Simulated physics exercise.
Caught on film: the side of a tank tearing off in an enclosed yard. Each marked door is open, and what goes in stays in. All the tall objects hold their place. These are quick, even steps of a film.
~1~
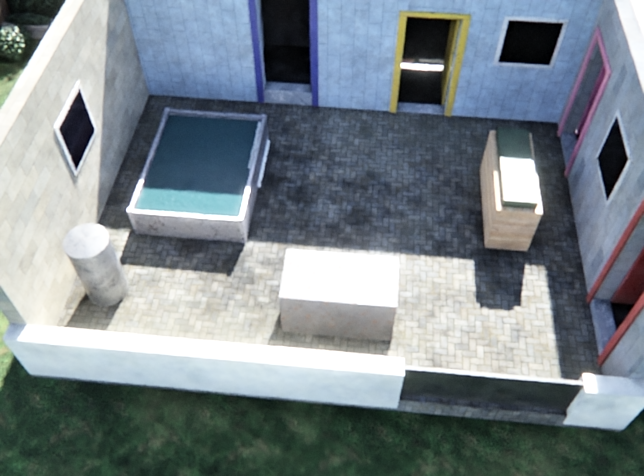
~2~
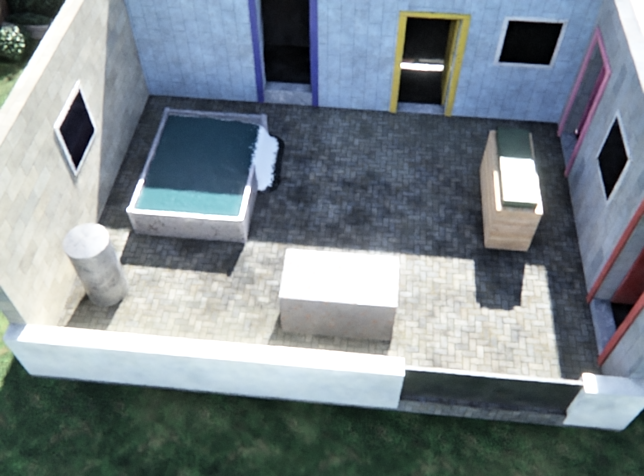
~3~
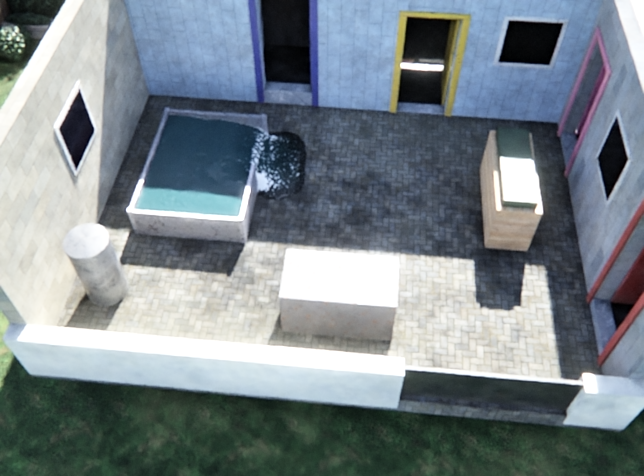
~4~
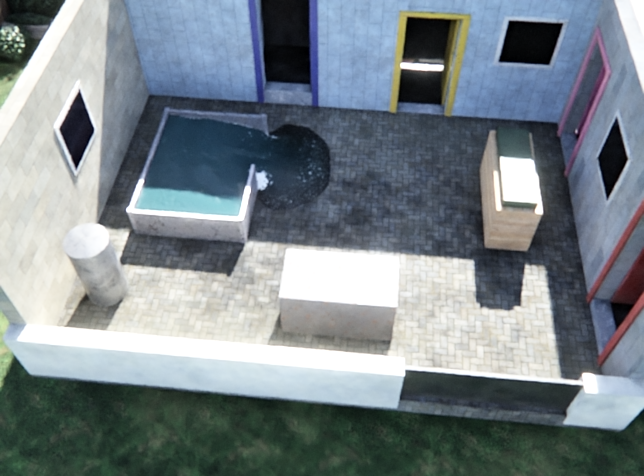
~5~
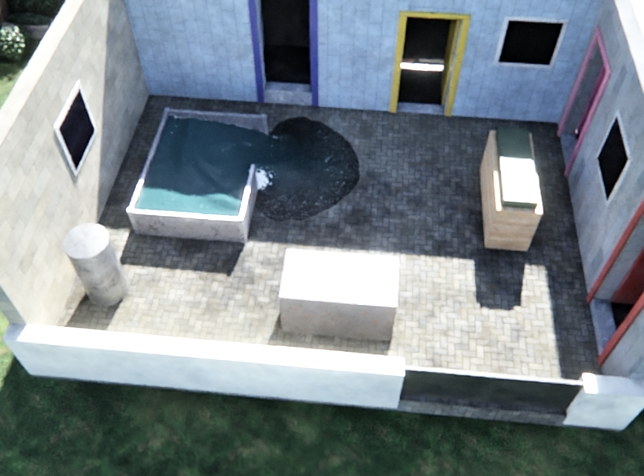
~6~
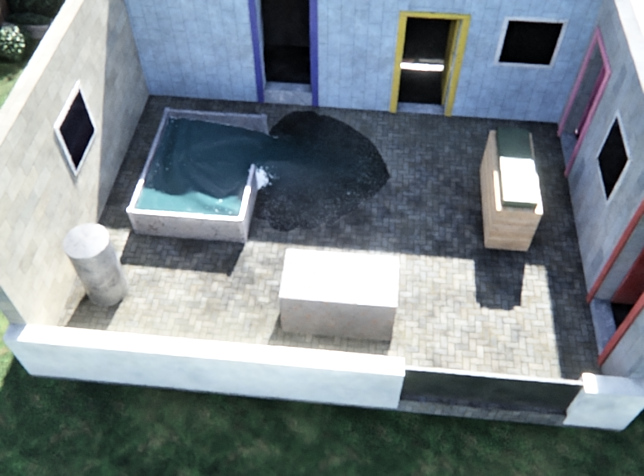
A walled yard paved in grey brick is seen from high above, with pale blue walls at the back, a purple-framed and a yellow-framed doorway, and grass in front. A white-rimmed tank of teal water stands at left, a pale cylinder and a white block nearer, and a wooden box at right. The tank's right side bursts open and water gushes out, spreading rightward in a dark, widening pool, while the camera stays still.
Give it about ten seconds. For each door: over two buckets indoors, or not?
In the end: The red door admits no more than that; the pink door lets in a lot; the yellow door lets in a lot; the blue door admits no more than that.
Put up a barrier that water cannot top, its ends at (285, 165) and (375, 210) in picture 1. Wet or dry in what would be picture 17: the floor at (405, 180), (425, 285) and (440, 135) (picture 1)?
One after the other: Under water, under water, flooded.
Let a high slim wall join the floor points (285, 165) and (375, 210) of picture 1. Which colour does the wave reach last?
It is the red one.
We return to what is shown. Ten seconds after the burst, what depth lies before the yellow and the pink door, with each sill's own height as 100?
Near 200 and 70 in a hundred.
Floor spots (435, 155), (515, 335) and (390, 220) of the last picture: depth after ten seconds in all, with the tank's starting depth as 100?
About 12, 16 and 12 per cent.
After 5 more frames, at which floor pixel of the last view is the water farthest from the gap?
Near (488, 170).
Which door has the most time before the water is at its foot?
I say the red-painted one.
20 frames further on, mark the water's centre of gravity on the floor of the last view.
Around (334, 179).
A moment on, water covers 25 % of the floor; the red door not reached, the pink door not reached, the yellow door not reached, the blue door wet at the sill, nothing in.
Next, water covers 35 % of the floor; the red door not reached, the pink door not reached, the yellow door under two buckets in, the blue door wet at the sill, nothing in.
Then, water covers 45 % of the floor; the red door not reached, the pink door over two buckets in, the yellow door over two buckets in, the blue door wet at the sill, nothing in.
Later, water covers 60 % of the floor; the red door wet at the sill, nothing in, the pink door over two buckets in, the yellow door over two buckets in, the blue door wet at the sill, nothing in.
In the end, water covers 70 % of the floor; the red door wet at the sill, nothing in, the pink door far over two buckets in, the yellow door over two buckets in, the blue door wet at the sill, nothing in.
